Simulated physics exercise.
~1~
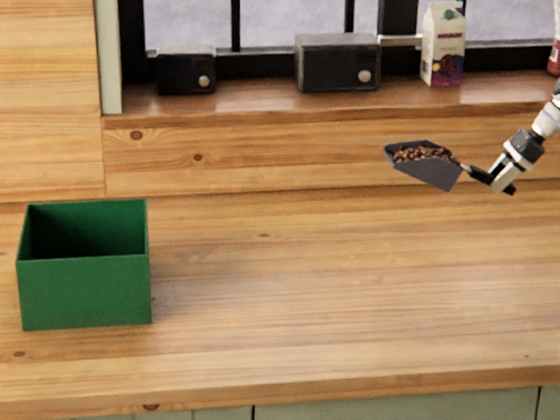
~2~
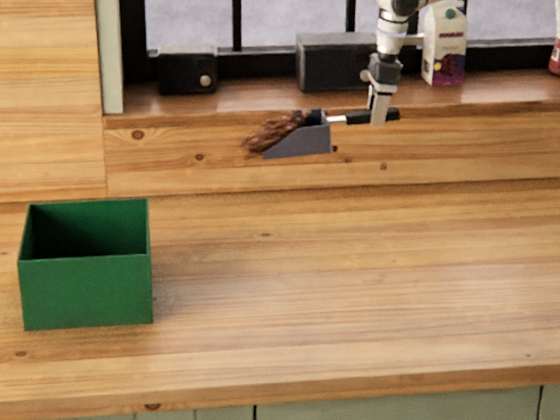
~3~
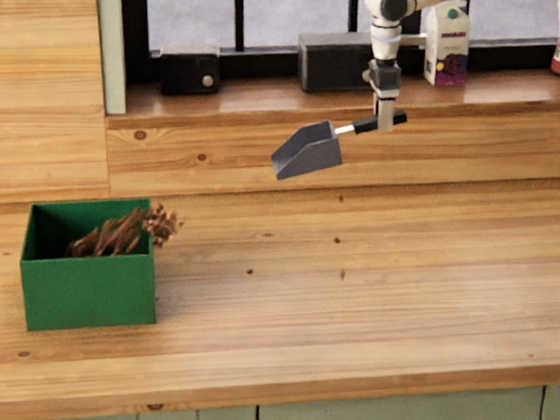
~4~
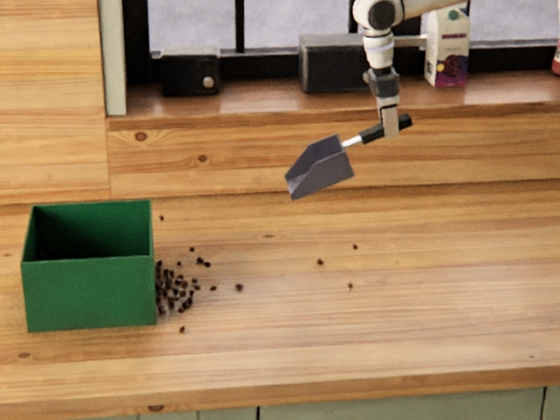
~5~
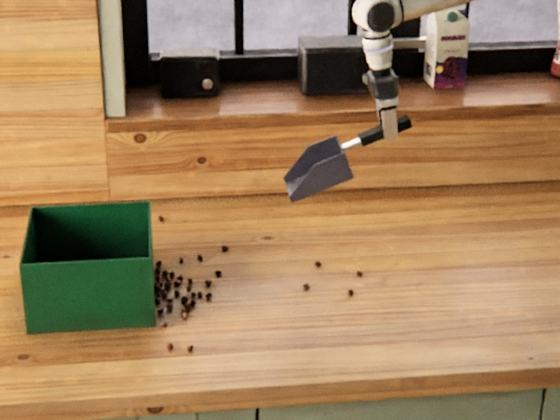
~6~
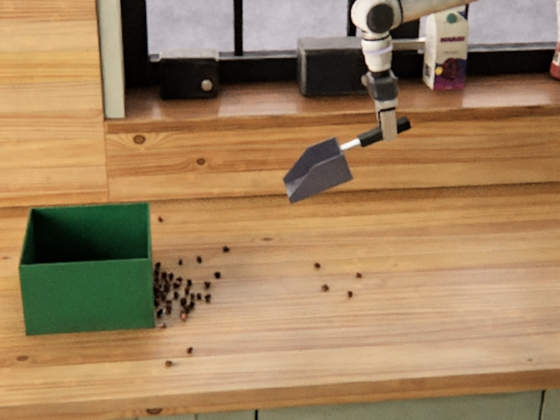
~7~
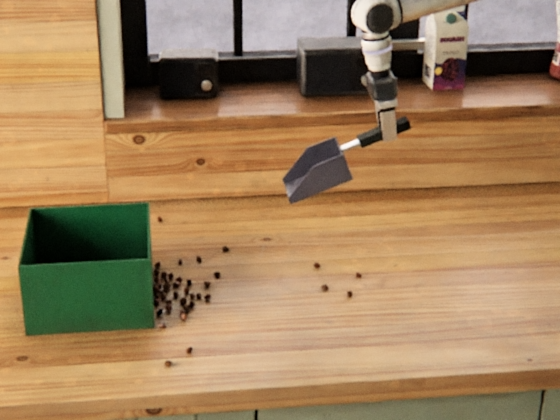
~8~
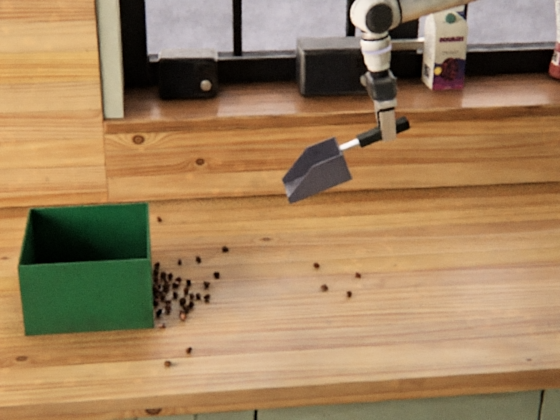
The clip shows a robot arm swinging a grey scoop of brown pellets leftward over a wooden counter, then tipping it forward so the load flies toward a green bin; many pellets end up scattered beside the bin as the emptied scoop hangs still.
